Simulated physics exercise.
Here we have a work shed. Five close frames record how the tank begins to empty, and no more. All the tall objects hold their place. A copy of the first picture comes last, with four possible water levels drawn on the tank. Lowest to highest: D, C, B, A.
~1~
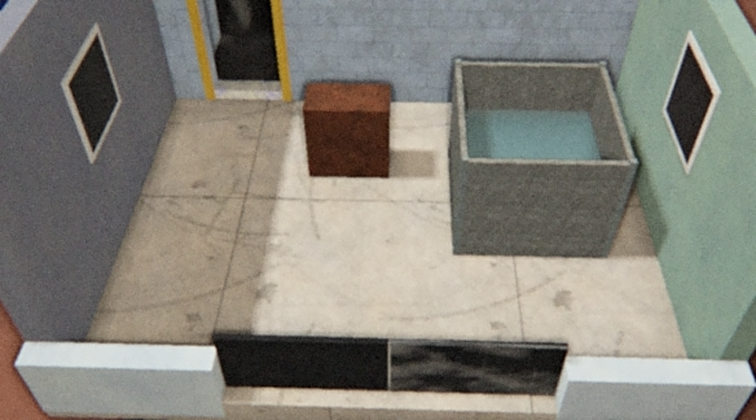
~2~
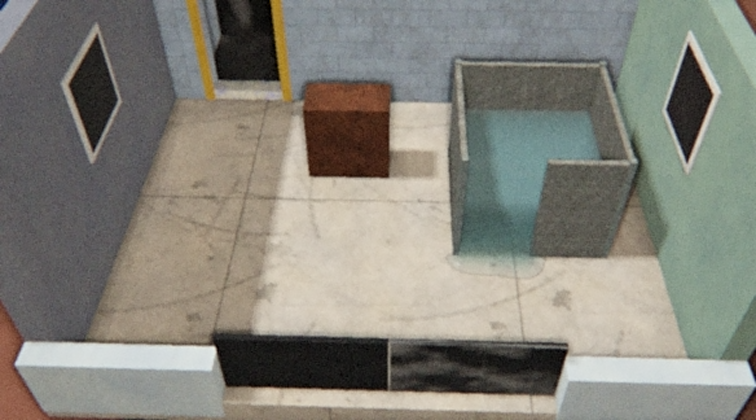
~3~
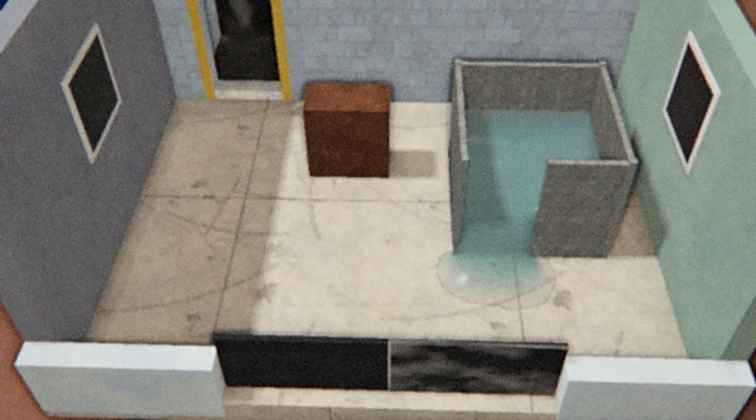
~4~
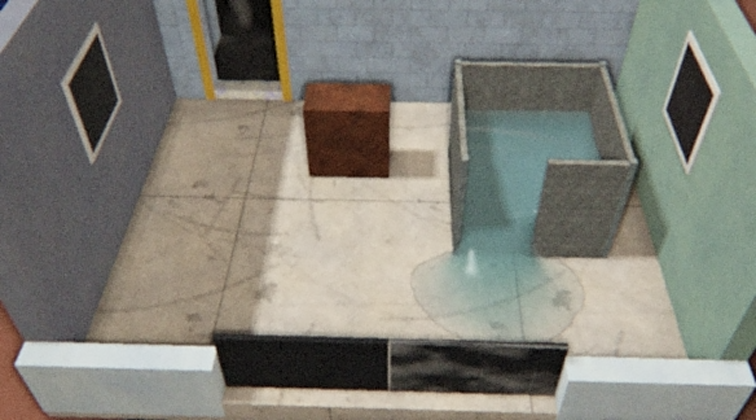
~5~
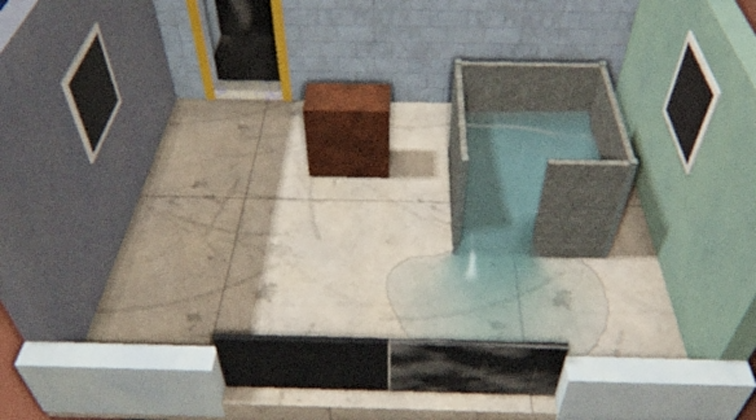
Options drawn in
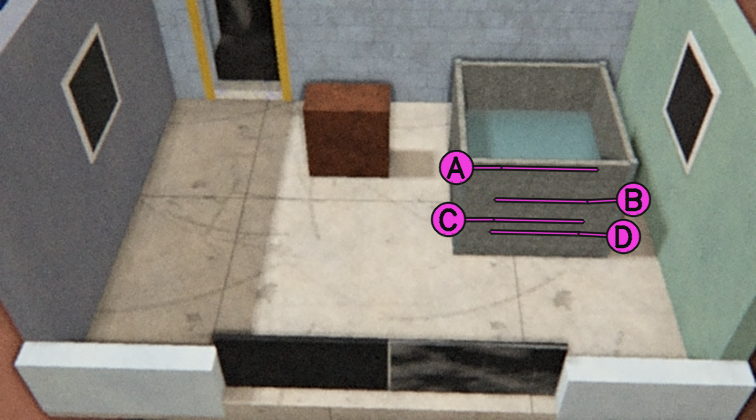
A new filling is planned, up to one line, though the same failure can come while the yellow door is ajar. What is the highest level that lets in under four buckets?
It is B.
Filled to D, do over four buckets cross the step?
No, not at all.
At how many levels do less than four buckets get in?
Three of them.
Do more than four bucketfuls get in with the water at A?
Yes, it does.
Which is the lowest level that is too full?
A.
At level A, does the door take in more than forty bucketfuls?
No, less.
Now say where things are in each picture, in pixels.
The first frame shows water in the tank at rest, its middle at (531, 153); foot of the yellow doorway at (250, 99); shut gate at (390, 348).
In the second frame, 1 % of the ground under water, visible out to (536, 263).
In the third frame, 3 % of the ground under water, visible out to (530, 299).
In the fourth frame, 7 % of the ground under water, visible out to (561, 309).
In the fifth frame, 12 % of the ground under water, visible out to (404, 305).
In magenta, A at (548, 168); B at (541, 200); C at (537, 220); D at (535, 232); from the bottom up D, C, B, A.
Choosing A, some 15 bucketfuls get in.
Choosing B, a bucket or two gets in.
Choosing C, nothing gets over.
Choosing D, nothing gets over.
